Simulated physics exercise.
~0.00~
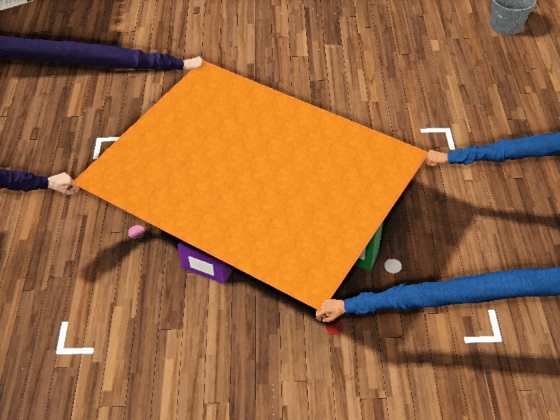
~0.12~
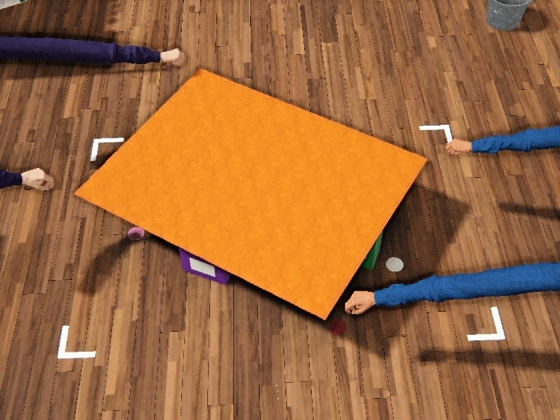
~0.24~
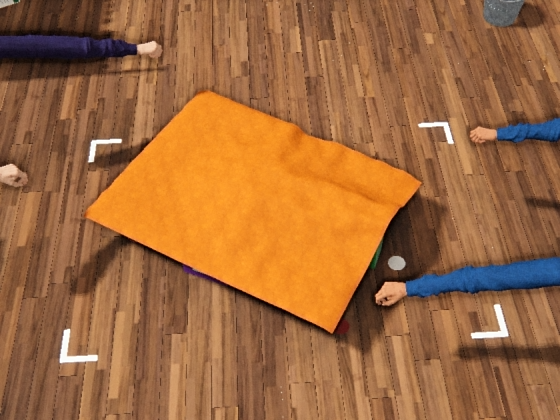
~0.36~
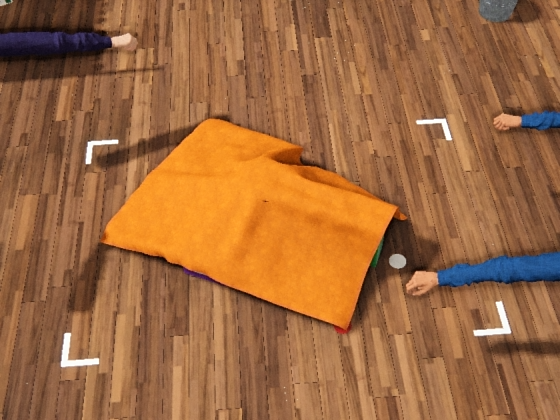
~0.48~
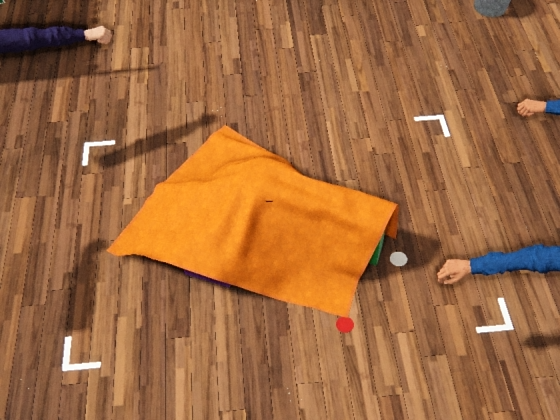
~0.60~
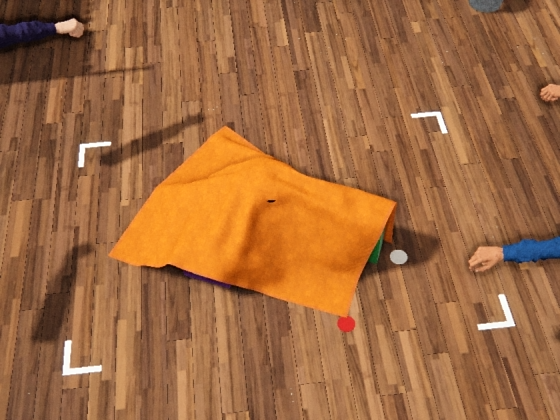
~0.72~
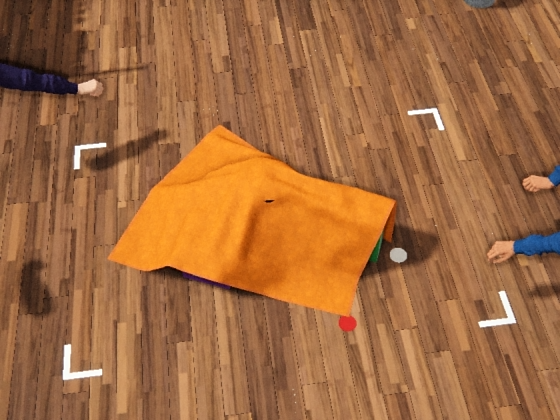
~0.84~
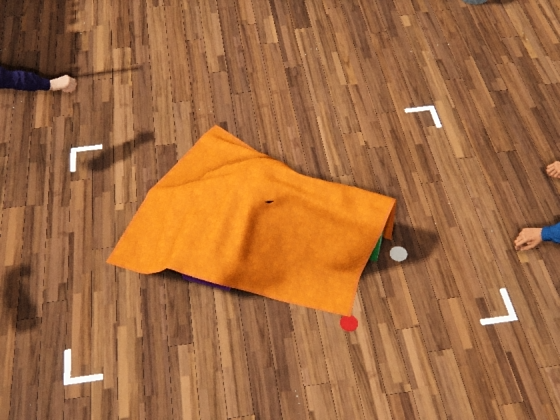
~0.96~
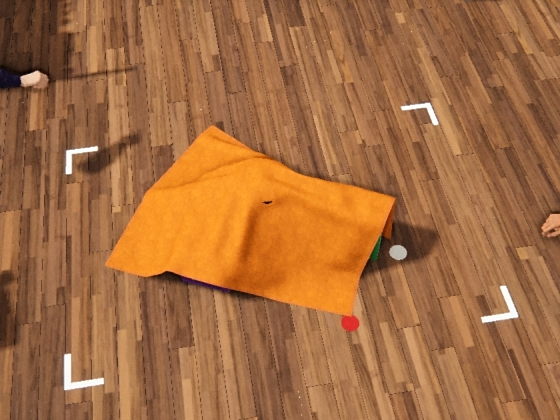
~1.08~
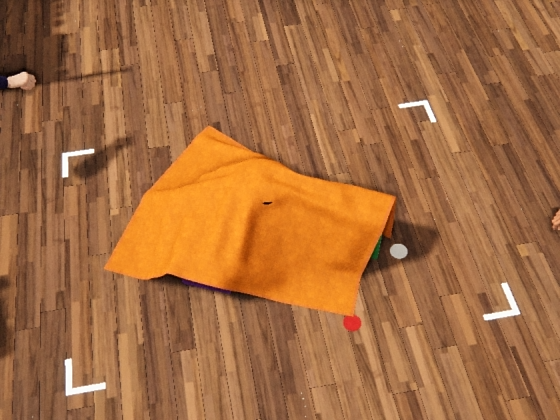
To begin with, four hands in dark and blue sleeves hold an orange blanket flat above several objects on a wooden floor, with a purple box and a pink disc peeking out along its lower edge. The hands let go and draw back toward both sides as the blanket drops. It sinks onto the things beneath, its edges folding downward and covering the pink disc. The cloth settles into a rumpled, peaked shape and stays still while the arms withdraw and the view drifts slightly. Finally, the red disc and white plate lie uncovered at the right, beside a sliver of green.
